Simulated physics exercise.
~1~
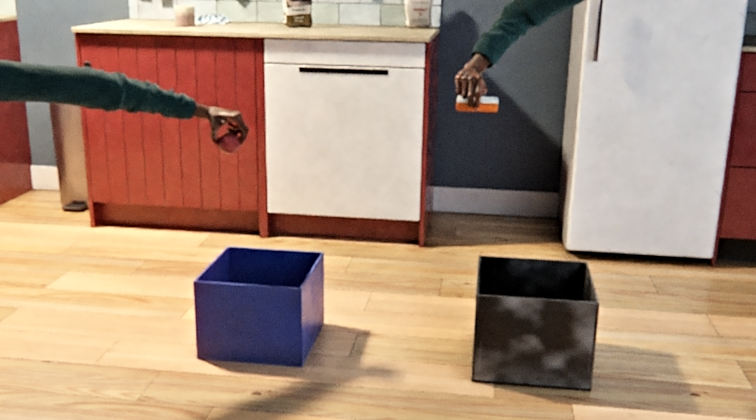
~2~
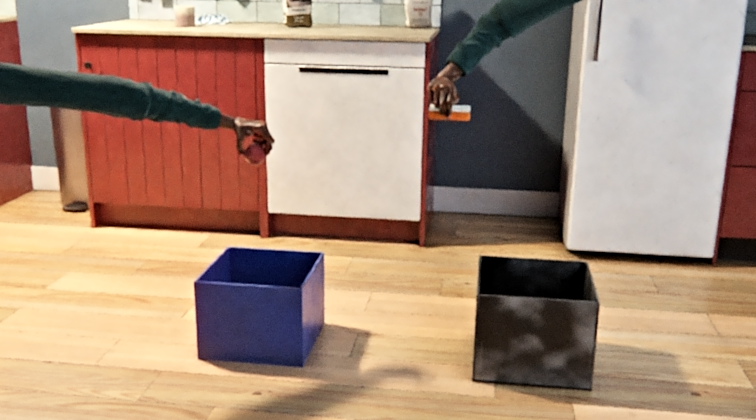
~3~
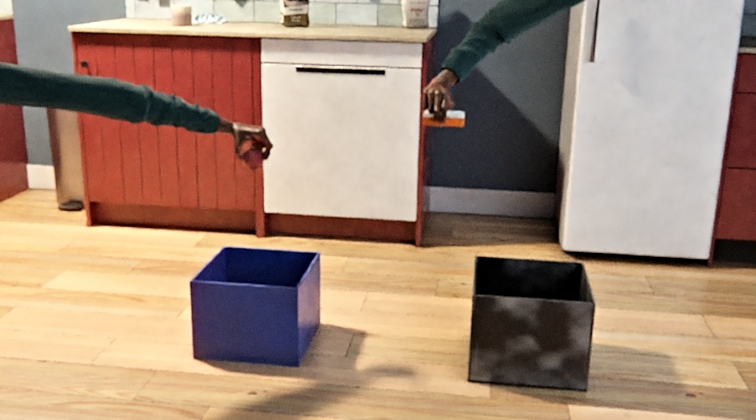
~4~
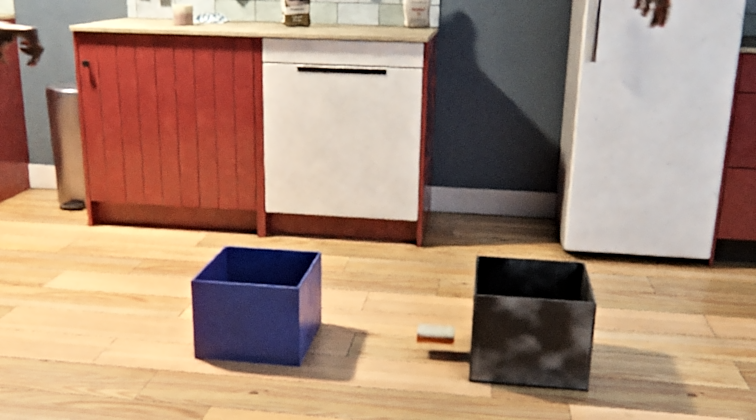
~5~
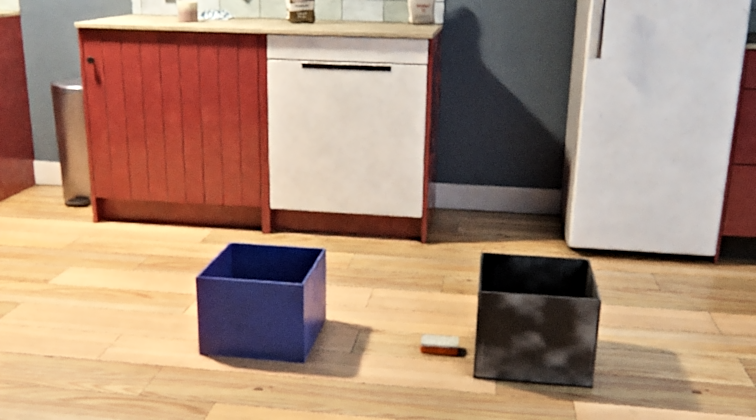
Orange sponge and red tomato dropping from two hands, the tomato landing in the blue crate, the sponge missing the black one.
